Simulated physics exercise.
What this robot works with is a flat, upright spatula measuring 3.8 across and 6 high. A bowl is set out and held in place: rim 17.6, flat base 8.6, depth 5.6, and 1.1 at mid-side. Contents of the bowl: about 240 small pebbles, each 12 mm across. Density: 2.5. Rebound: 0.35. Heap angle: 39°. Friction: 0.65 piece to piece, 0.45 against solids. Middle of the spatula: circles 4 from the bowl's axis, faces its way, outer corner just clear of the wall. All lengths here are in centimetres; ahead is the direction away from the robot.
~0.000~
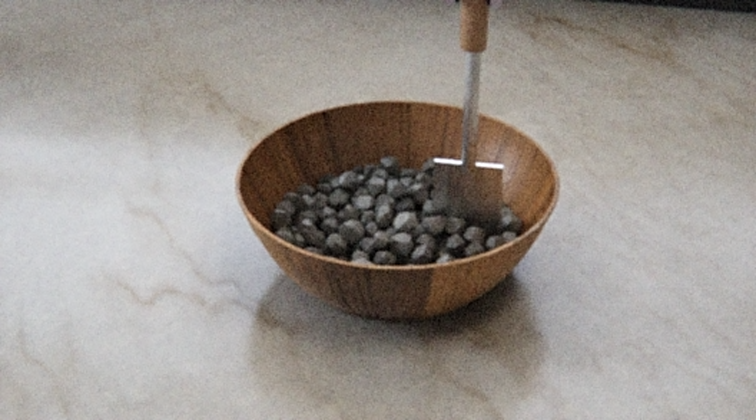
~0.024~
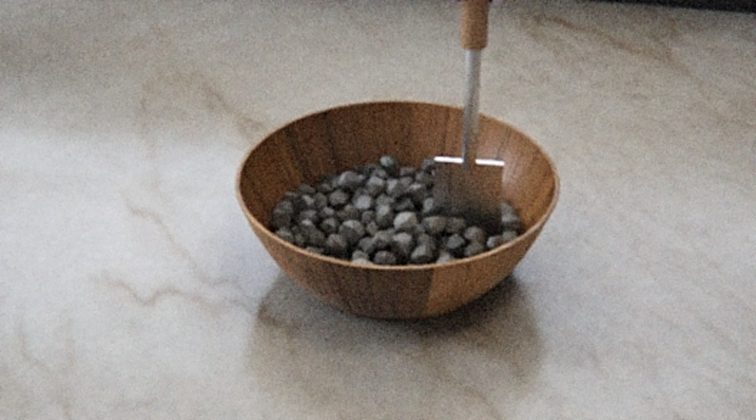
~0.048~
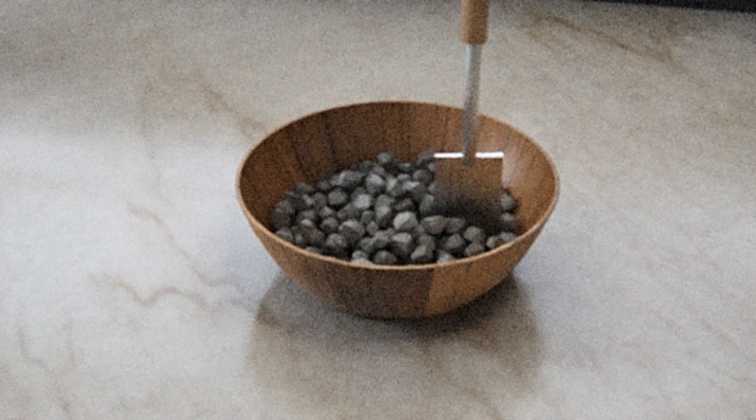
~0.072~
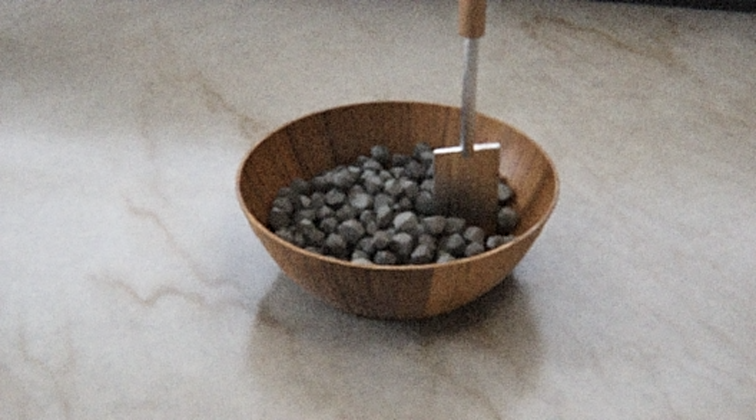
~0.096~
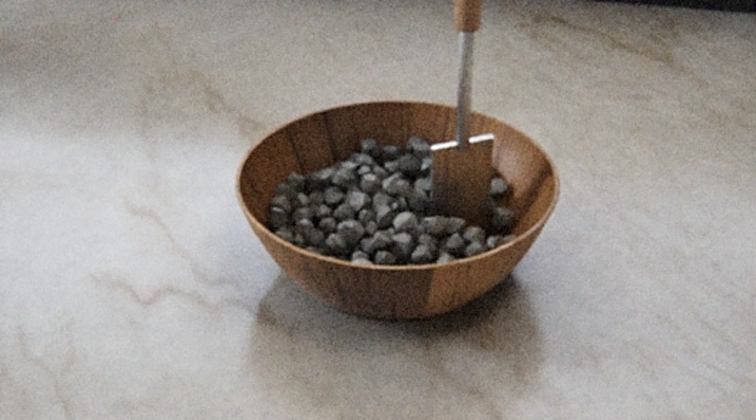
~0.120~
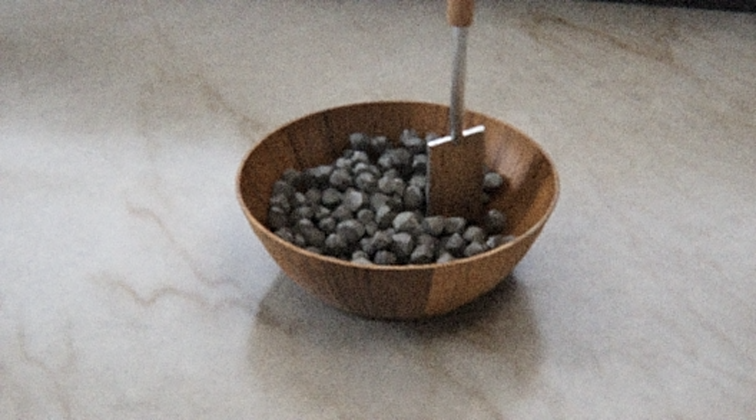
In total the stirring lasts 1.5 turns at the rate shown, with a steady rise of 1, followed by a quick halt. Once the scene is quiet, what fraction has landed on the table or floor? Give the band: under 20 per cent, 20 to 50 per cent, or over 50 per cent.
Band: Under 20 per cent.
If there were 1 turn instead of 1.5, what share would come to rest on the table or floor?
I'd reckon near 10 per cent.
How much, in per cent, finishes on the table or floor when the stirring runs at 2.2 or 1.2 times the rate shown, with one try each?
40 % and 10 %.
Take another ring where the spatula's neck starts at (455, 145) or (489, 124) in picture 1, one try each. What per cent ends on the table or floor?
Close to 0 and 20 in a hundred.
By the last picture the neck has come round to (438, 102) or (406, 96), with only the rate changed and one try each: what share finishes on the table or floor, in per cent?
Roughly 15 and 30 percent, in that order.
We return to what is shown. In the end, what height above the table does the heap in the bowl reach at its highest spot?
About 6.5 centimetres.
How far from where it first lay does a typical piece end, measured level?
I'd put it at roughly 9 centimetres.
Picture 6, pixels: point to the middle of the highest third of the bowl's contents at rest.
About (326, 229).
After 0.57 s, 238° round, highest piece 7 above the table; 229 in the bowl, 9 on the table or floor, 4 in flight or on the tool.
After 1.02 s, 74° round, highest piece 7 above the table; 225 in the bowl, 17 on the table or floor.
After 1.45 s, 180° round, highest piece 6 above the table; 222 in the bowl, 20 on the table or floor.
After 2.15 s, 180° round, highest piece 6 above the table; 222 in the bowl, 20 on the table or floor.
At rest, 222 in the bowl, 20 on the table or floor. That is 8 % on the table or floor.
